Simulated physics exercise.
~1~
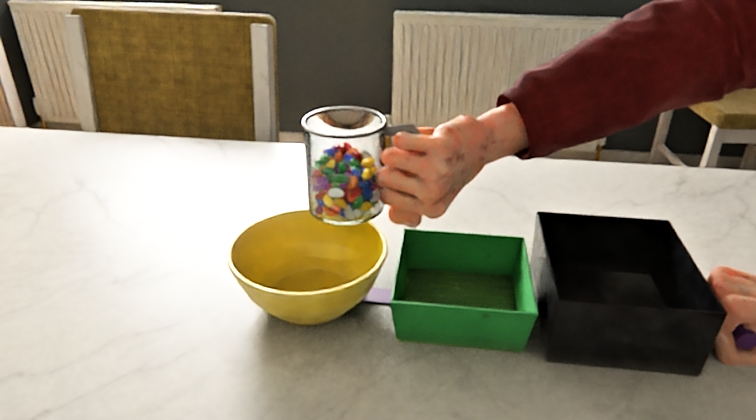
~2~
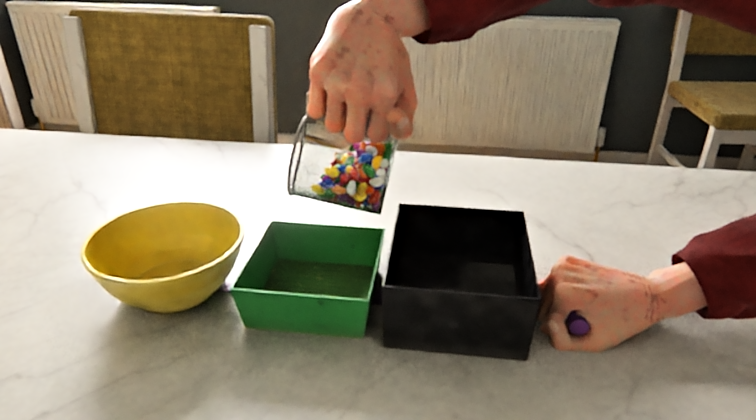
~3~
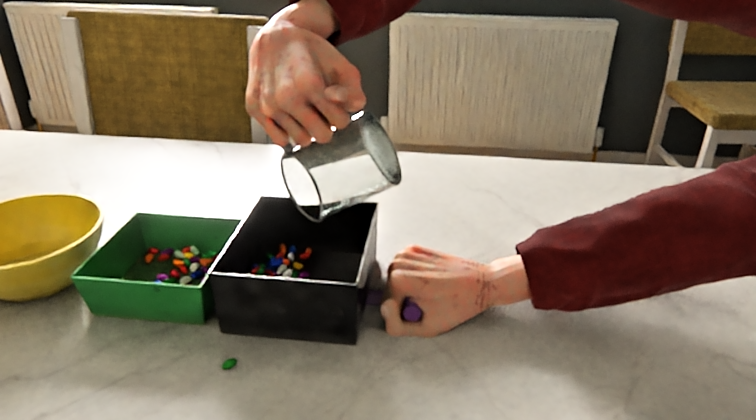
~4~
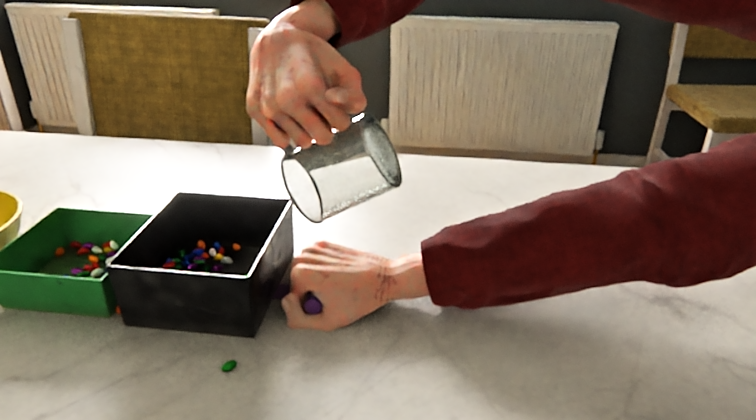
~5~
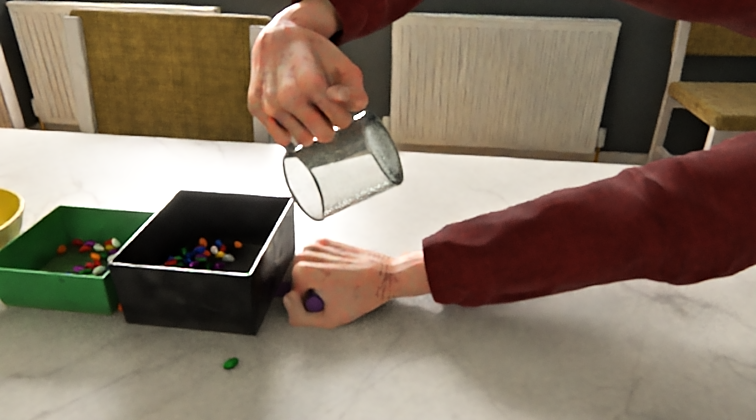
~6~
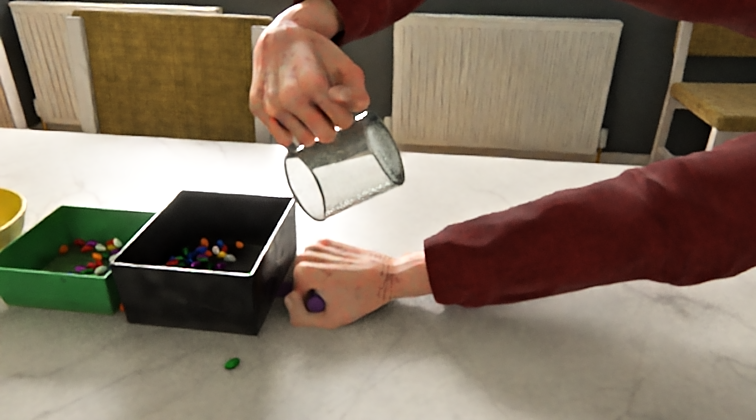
A hand in a dark red sleeve holds a clear cup of colourful jelly beans above a yellow bowl, with a green tin and a black tin beside it on a pale marble table. The other hand grips a purple handle at the right and slides the three dishes to the left while the cup tips onto its side. As the row keeps moving, the cup tilts further and jelly beans drop into the green and black tins. The dishes then stop, and the cup stays tipped and empty. Both tins hold beans, and a green one lies on the table.
